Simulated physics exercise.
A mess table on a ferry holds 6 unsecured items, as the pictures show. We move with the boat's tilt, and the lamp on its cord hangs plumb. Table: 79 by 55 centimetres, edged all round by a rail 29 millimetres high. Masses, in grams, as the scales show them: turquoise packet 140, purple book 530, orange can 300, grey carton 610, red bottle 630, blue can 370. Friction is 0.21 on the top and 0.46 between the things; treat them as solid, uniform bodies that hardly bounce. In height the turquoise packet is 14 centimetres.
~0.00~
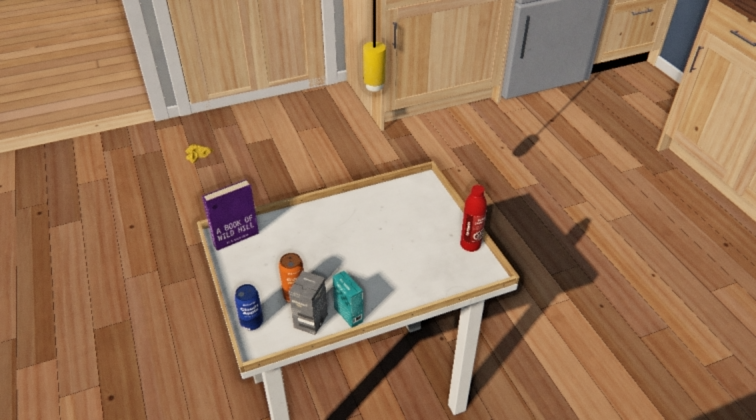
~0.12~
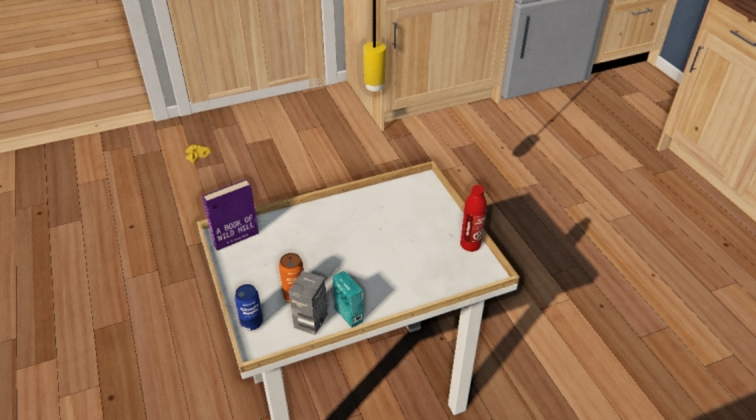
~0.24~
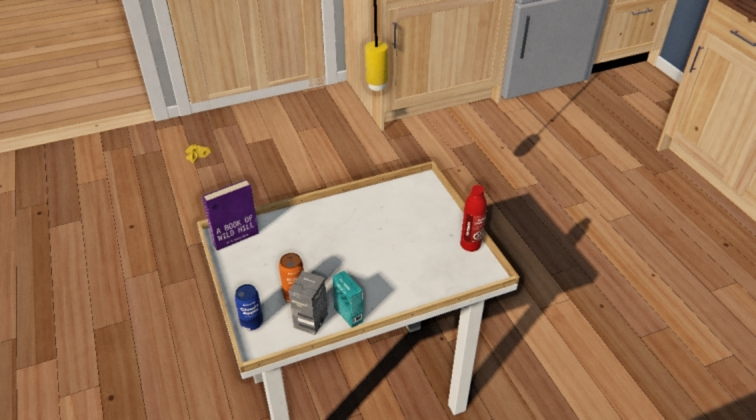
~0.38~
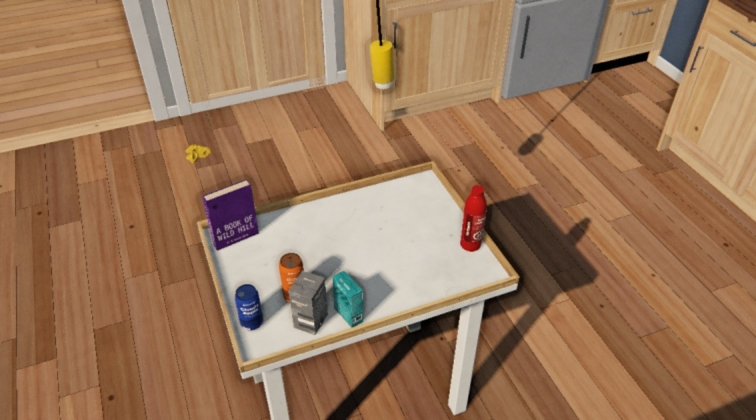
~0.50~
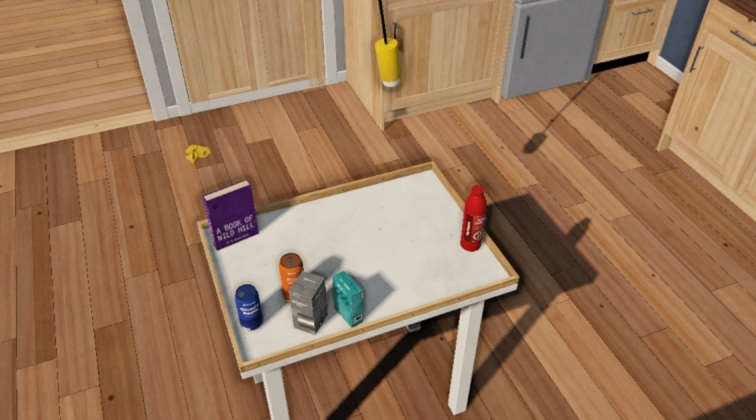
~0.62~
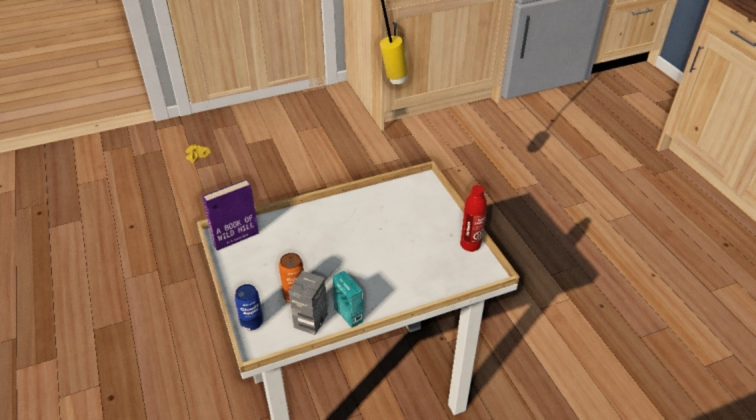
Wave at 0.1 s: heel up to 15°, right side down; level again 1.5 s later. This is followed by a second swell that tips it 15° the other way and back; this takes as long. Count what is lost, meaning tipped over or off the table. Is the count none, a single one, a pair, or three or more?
The count is none.
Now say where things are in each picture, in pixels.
The first frame shows boat level; turquoise packet (348, 300); purple book (232, 216).
The second frame shows boat level; red bottle (474, 218); blue can (249, 308).
The third frame shows heel 1°, right side down; orange can (293, 279); grey carton (309, 303).
The fourth frame shows heel 5°, right side down; red bottle (474, 218); blue can (249, 308).
The fifth frame shows heel 8°, right side down; orange can (293, 279); grey carton (309, 303).
The sixth frame shows heel 12°, right side down; turquoise packet (348, 300); purple book (232, 216).
By 1.02 s, heel 13°, right side down; turquoise packet 3 cm from its spot near (360, 296); purple book 3 cm from its spot near (242, 213); grey carton 3 cm from its spot.
By 1.22 s, heel 8°, right side down; turquoise packet 7 cm from its spot near (372, 292); purple book 6 cm from its spot near (252, 210); grey carton 7 cm from its spot.
By 2.52 s, heel 13°, left side down; turquoise packet 5 cm from its spot near (365, 295); purple book 4 cm from its spot near (244, 212); grey carton 4 cm from its spot.
By 2.72 s, heel 8°, left side down; turquoise packet 2 cm from its spot near (354, 298); red bottle 5 cm from its spot.
When it is over (3.6 s), not toppled but over 5 cm from the start, red bottle; the other 5 within 5 cm of the start. In the last view, turquoise packet near (350, 299), purple book near (231, 216).
